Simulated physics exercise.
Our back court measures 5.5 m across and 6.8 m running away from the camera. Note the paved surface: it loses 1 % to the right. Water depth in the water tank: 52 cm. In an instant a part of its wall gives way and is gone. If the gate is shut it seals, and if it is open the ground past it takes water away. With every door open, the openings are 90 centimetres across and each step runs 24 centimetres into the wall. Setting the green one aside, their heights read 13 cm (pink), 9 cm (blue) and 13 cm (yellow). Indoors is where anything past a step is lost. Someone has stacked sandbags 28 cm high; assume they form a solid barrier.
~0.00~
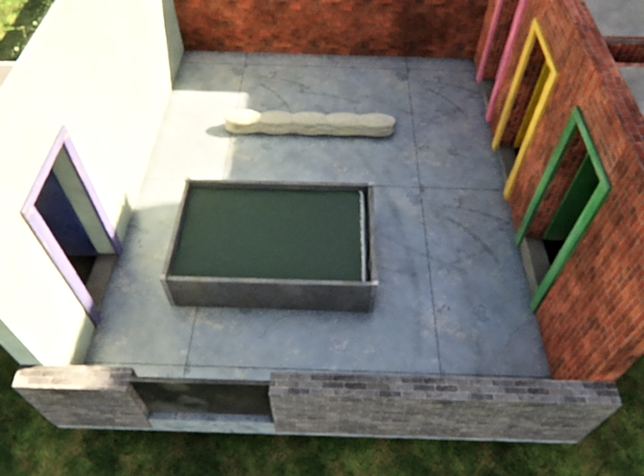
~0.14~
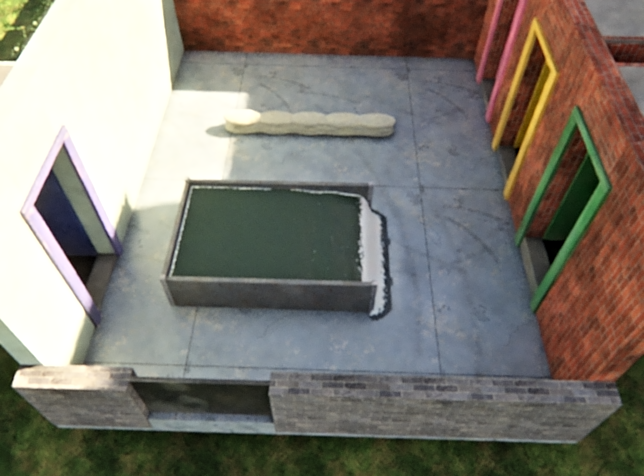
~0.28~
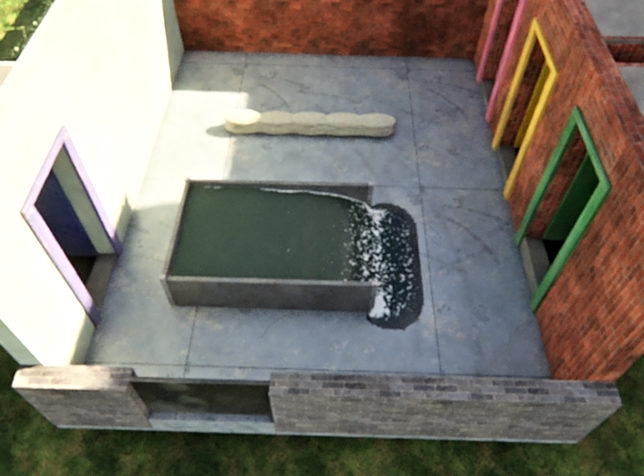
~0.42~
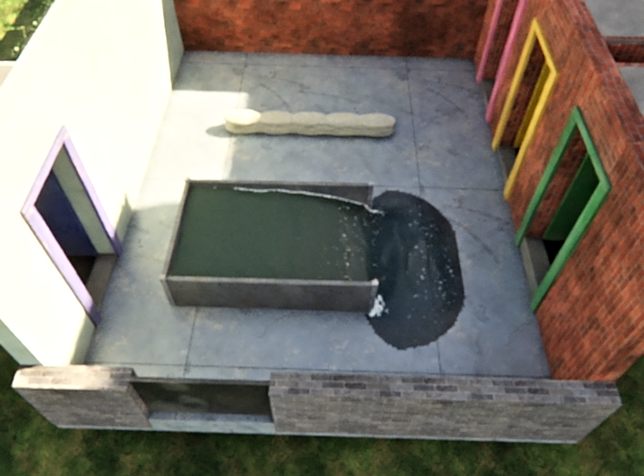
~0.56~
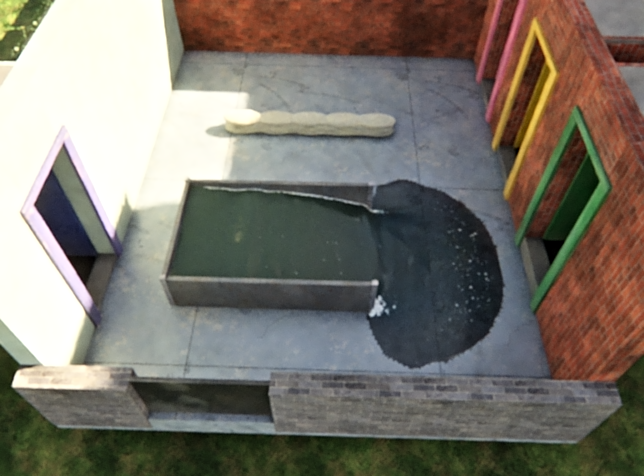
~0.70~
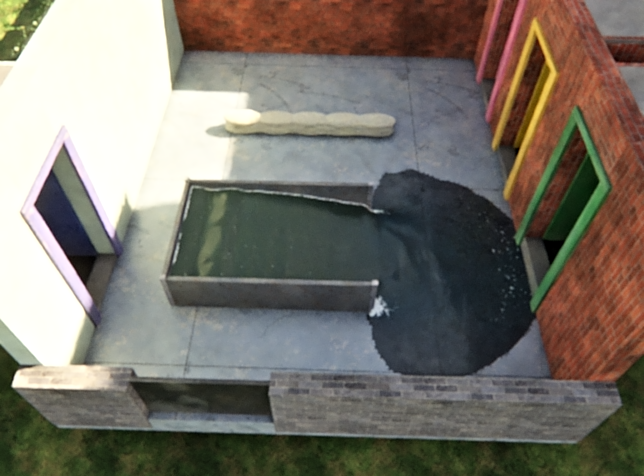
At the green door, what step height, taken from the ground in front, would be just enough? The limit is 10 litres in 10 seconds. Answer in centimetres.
29 cm.
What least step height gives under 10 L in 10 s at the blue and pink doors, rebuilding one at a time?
About 7.5 cm at blue and 8.0 cm at pink.
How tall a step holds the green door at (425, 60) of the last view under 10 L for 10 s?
Roughly 14.5 cm.
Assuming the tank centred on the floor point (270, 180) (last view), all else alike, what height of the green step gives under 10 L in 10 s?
It should be around 16 cm high.
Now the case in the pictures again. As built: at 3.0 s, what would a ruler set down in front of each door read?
Centimetres: Pink = 7, blue = 0, yellow = 16, green = 26.
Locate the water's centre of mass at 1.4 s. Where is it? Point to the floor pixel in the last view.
About (343, 261).
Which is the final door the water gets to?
I'd say the blue one.
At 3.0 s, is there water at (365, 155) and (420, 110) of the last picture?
First untouched, then soaked.
After 1.4 s water covers 20 % of the floor; 33 cm at the green door, 8 litres in over its 23 cm step.
After 3.0 s water covers 35 % of the floor, deepest (30 cm) near (552, 411); 26 cm at the green door, 51 litres in over its 23 cm step.
After 10.0 s water covers 95 % of the floor, deepest (10 cm) near (178, 71); 6 cm at the green door, 56 litres in over its 23 cm step.
At the green door as built, the water arrived by 0.7 s and peaked near 33 cm at 1.4 s.
With a step of 24 cm, 45 litres would have come in within the 10 s; with 32.5 cm, 0 litres. So under 10 litres takes about 29 cm.
